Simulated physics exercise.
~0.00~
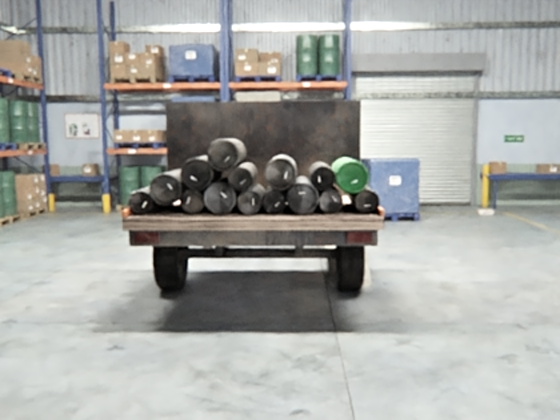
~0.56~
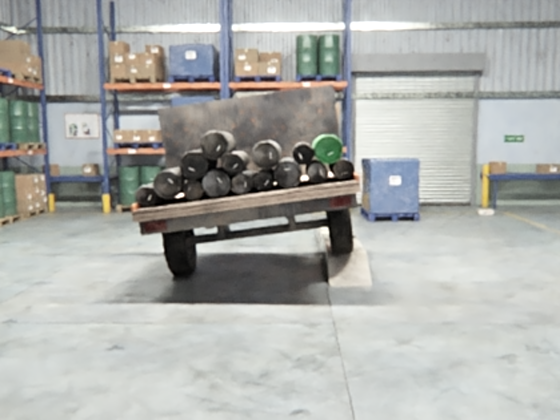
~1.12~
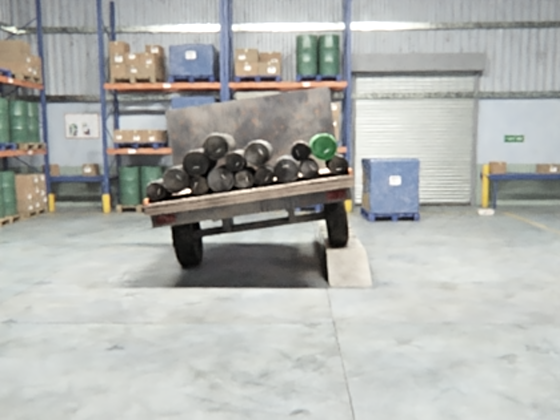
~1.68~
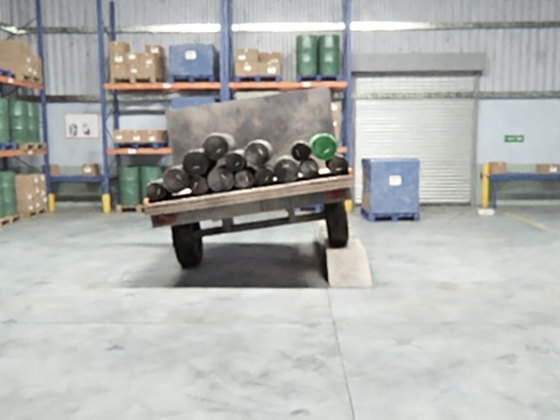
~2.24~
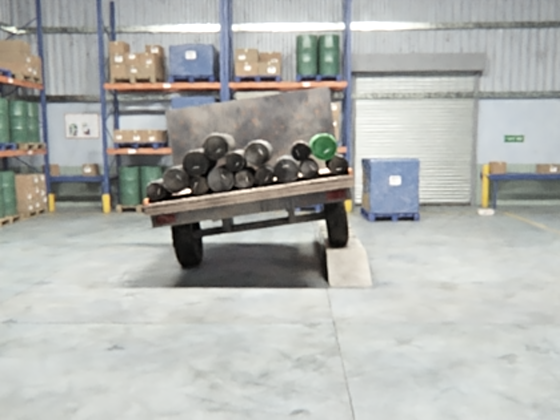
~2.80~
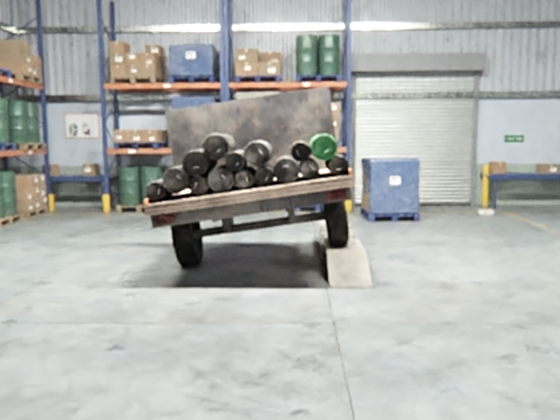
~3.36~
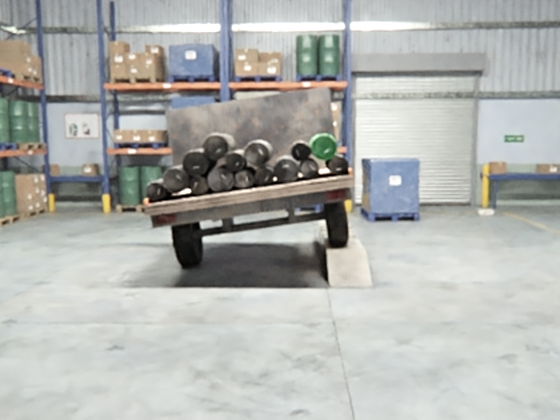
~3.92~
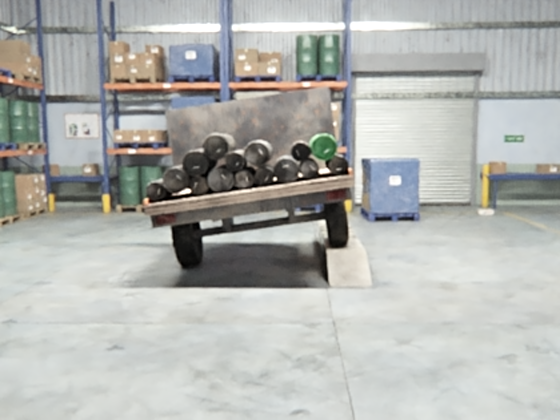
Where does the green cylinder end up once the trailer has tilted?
It is still aboard the trailer, resting up on other cylinders near the raised right side of the deck.
